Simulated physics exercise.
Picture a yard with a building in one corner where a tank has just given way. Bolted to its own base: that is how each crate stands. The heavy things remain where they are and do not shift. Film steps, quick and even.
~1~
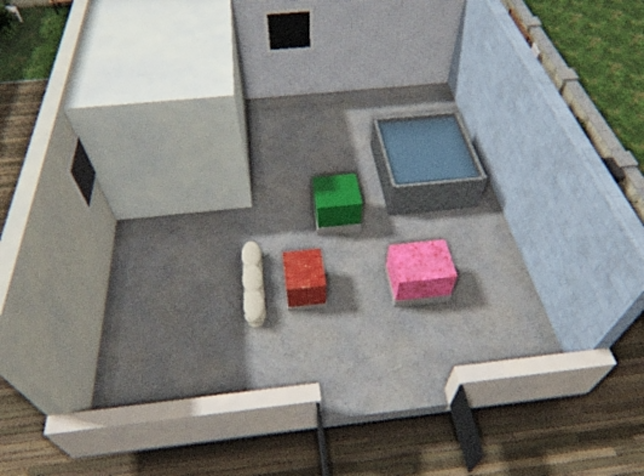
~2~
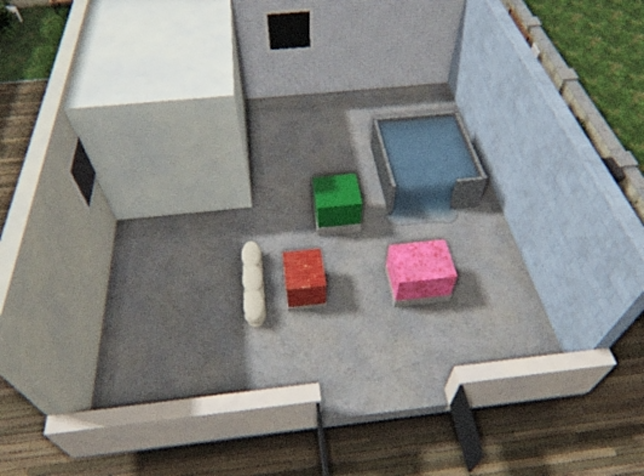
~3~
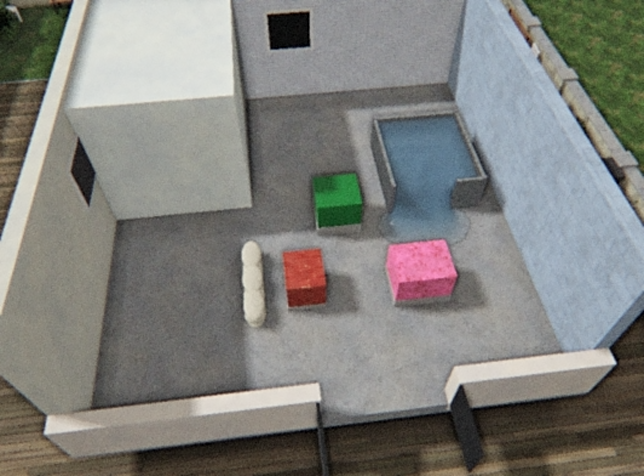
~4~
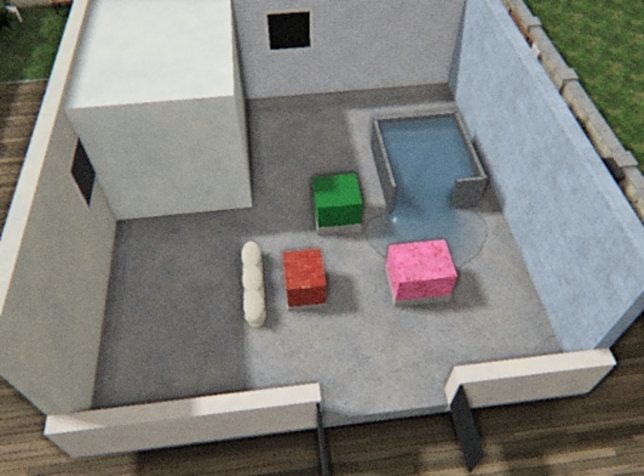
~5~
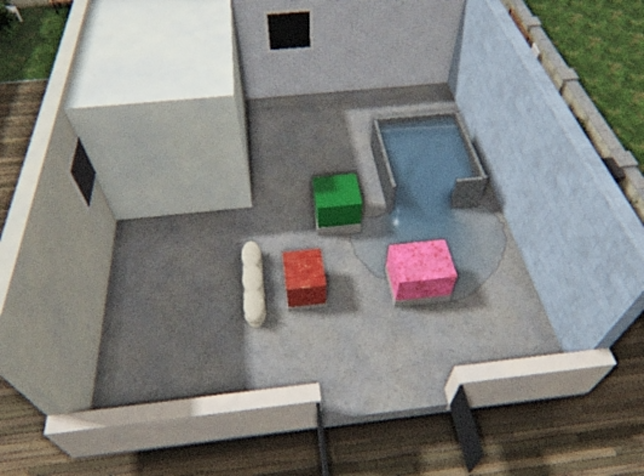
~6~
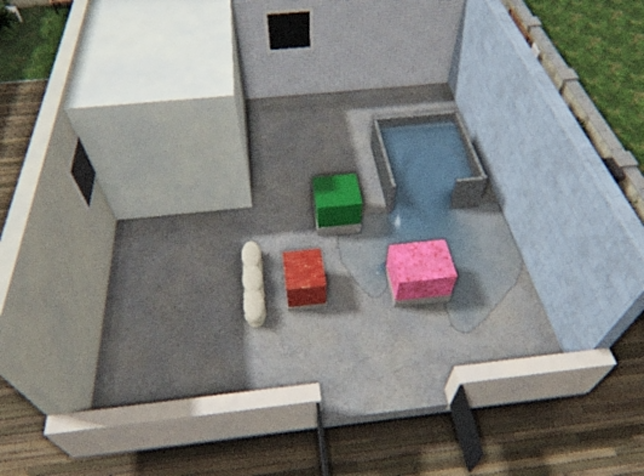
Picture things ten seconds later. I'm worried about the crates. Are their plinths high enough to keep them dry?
In the end the pink crate will meet the water; the green crate will avoid the water; the red crate will meet the water.
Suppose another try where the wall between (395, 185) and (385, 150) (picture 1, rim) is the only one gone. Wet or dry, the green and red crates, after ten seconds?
The green crate is flooded and the red crate is untouched.
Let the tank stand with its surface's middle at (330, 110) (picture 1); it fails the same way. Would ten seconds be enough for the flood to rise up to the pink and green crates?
The pink crate is not reached, and the green crate is reached.
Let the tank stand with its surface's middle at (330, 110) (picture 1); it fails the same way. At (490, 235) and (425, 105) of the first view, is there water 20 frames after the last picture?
Note: Point one reached by the flow; point two missed by the flow.
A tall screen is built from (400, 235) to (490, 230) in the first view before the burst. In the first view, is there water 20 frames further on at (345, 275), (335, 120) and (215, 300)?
The first point comes out inundated, the next inundated, the last unwetted.
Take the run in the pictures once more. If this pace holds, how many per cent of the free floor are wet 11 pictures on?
Near 30 in a hundred.
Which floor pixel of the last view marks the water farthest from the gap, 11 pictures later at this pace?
Roughly (264, 410).
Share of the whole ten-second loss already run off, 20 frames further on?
Something close to 25 percent by that point.
A moment on, water covers 20 % of the floor; the pink crate water round its plinth, the green crate water round its plinth, the red crate water round its plinth.
Next, water covers 30 % of the floor; the pink crate water round its plinth, the green crate water round its plinth, the red crate water round its plinth.
Then, water covers 45 % of the floor; the pink crate water round its plinth, the green crate water round its plinth, the red crate water round its plinth.
Later, water covers 65 % of the floor; the pink crate water round its plinth, the green crate water round its plinth, the red crate water round its plinth.
In the end, water covers 70 % of the floor; the pink crate was topped, the green crate stayed above the water, the red crate was topped.
